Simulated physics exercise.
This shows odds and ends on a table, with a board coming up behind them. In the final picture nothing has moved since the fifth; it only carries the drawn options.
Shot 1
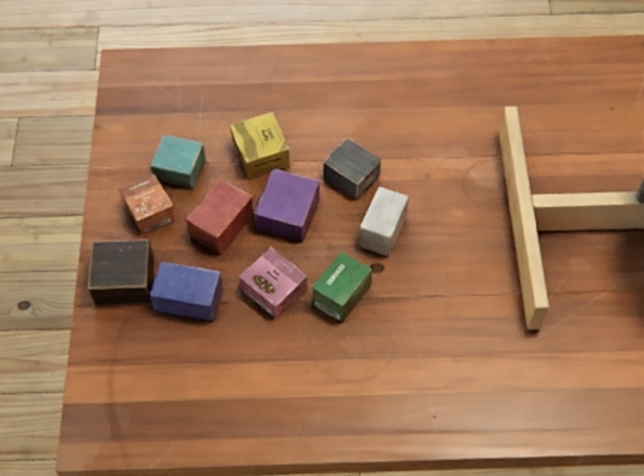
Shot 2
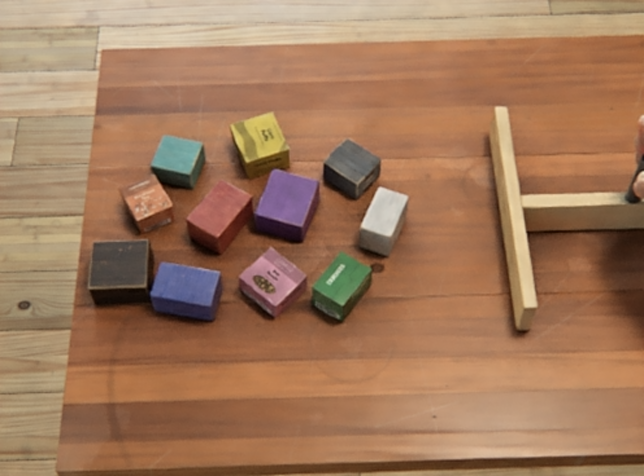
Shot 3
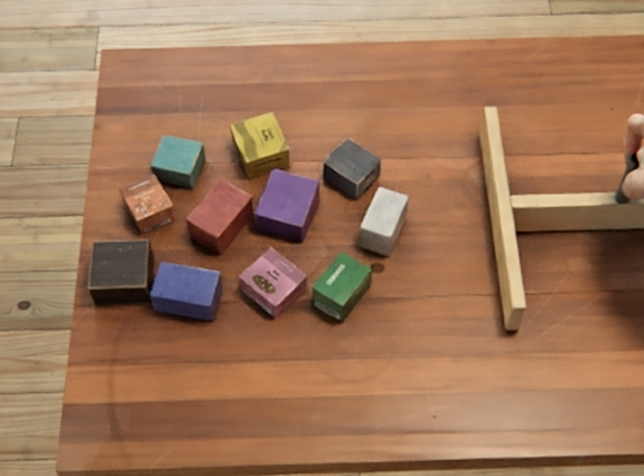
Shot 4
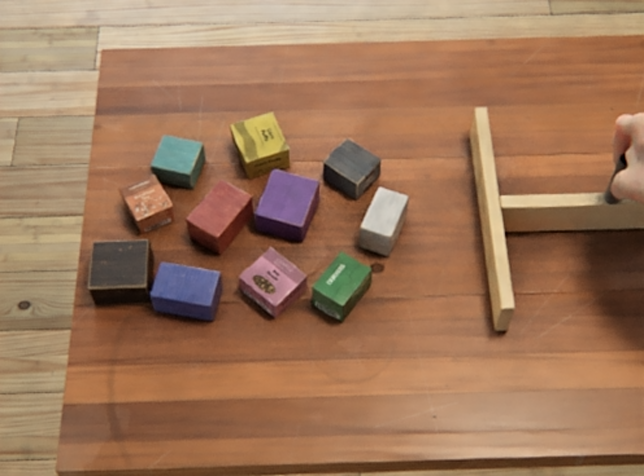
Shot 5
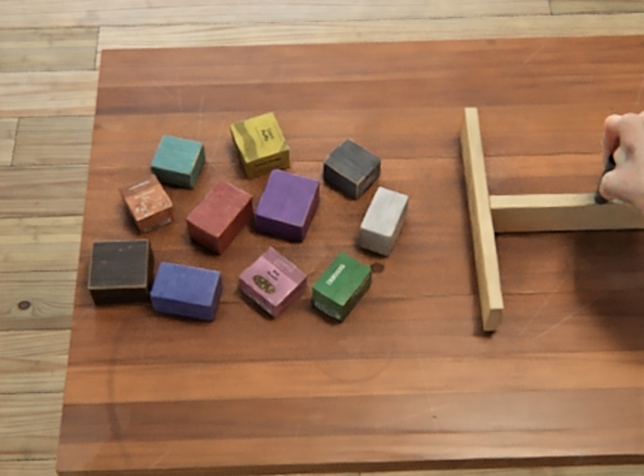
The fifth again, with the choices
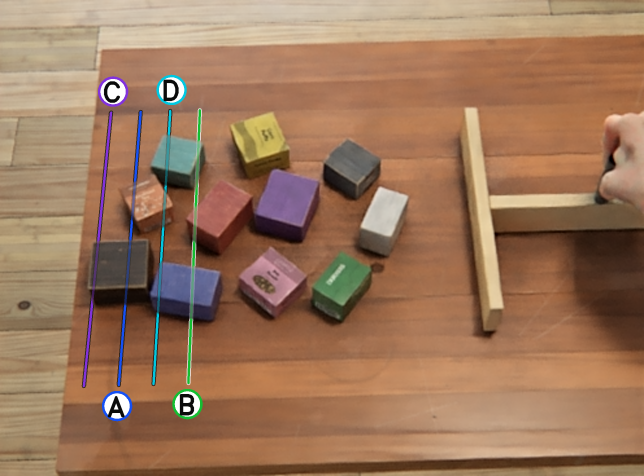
We see a group of colourful blocks resting on a wooden table while a hand at the right edge moves a T-shaped wooden board slowly leftward, narrowing the gap to the blocks, which stay still.
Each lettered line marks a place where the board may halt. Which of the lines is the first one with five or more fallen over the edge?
A.
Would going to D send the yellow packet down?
No.
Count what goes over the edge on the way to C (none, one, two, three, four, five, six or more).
By then, six or more.
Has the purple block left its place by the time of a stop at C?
By then, yes.
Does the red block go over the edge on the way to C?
Yes.
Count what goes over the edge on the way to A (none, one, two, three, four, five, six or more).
Six or more.
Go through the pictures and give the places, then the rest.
White block (384, 222); pink packet (274, 283); green box (342, 286), in the first frame.
Board (515, 201); grey box (352, 169), in the second frame.
Board (505, 201); red block (221, 218), in the third frame.
Board (493, 202); turquoise block (178, 163), in the fourth frame.
Board (483, 202); blue block (187, 291); yellow packet (261, 145); white block (384, 222), in the fifth frame.
On the copy, A at (131, 237); B at (195, 236); C at (99, 238); D at (163, 237).
On A. First, board (356, 205); green box (324, 291); grey box (317, 170).
Then, board (230, 209); black block (76, 263); orange packet (86, 205).
Finally, board (129, 212); red block over the edge; turquoise block over the edge; seven fallen.
By contrast, B drops only three; C drops ten, but is farther than needed; D drops only four.
